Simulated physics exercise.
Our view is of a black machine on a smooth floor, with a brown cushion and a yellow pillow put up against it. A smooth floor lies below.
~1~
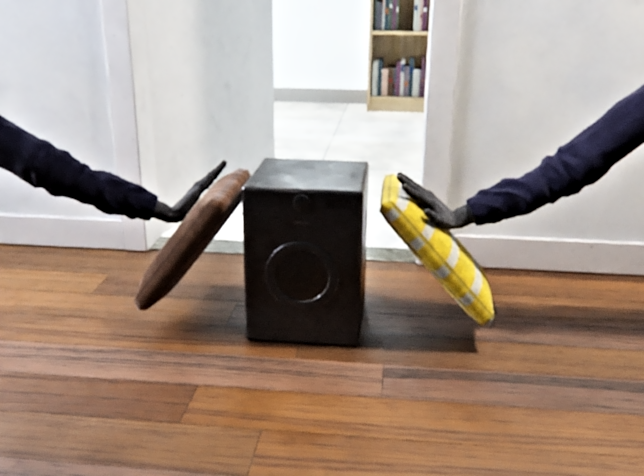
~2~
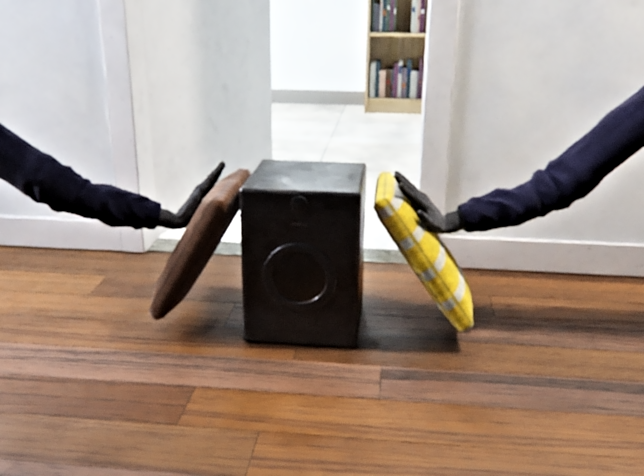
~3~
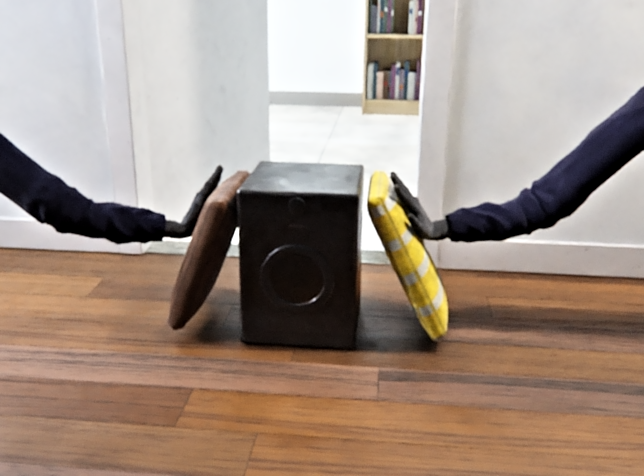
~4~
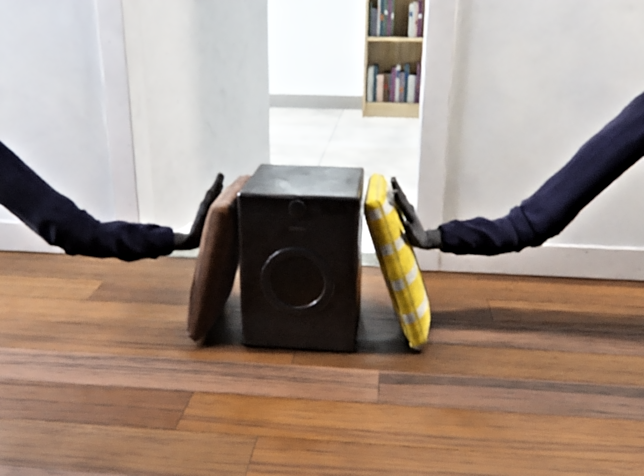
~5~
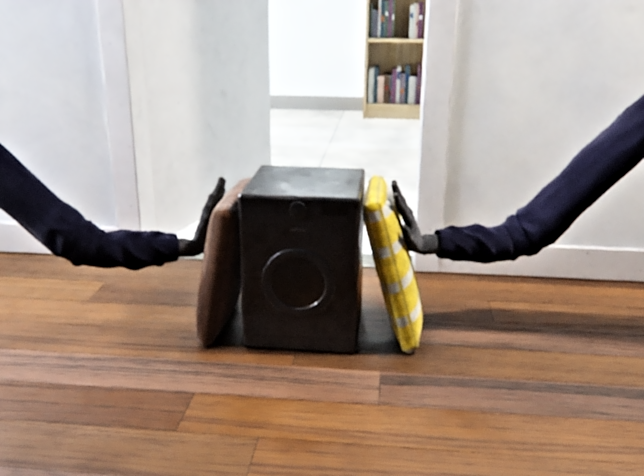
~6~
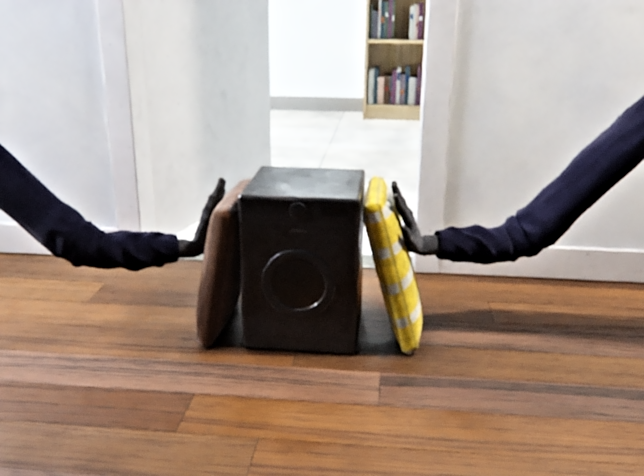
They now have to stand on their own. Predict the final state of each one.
Result: My guess is the brown cushion won't come down; my guess is the yellow pillow won't come down.
Then, 0.20 s after the last picture, cushion leaning near (227, 259); pillow leaning near (392, 263).
At rest, cushion leaning near (227, 259); pillow leaning near (392, 263). The brown cushion remains propped up and the yellow pillow keeps leaning.
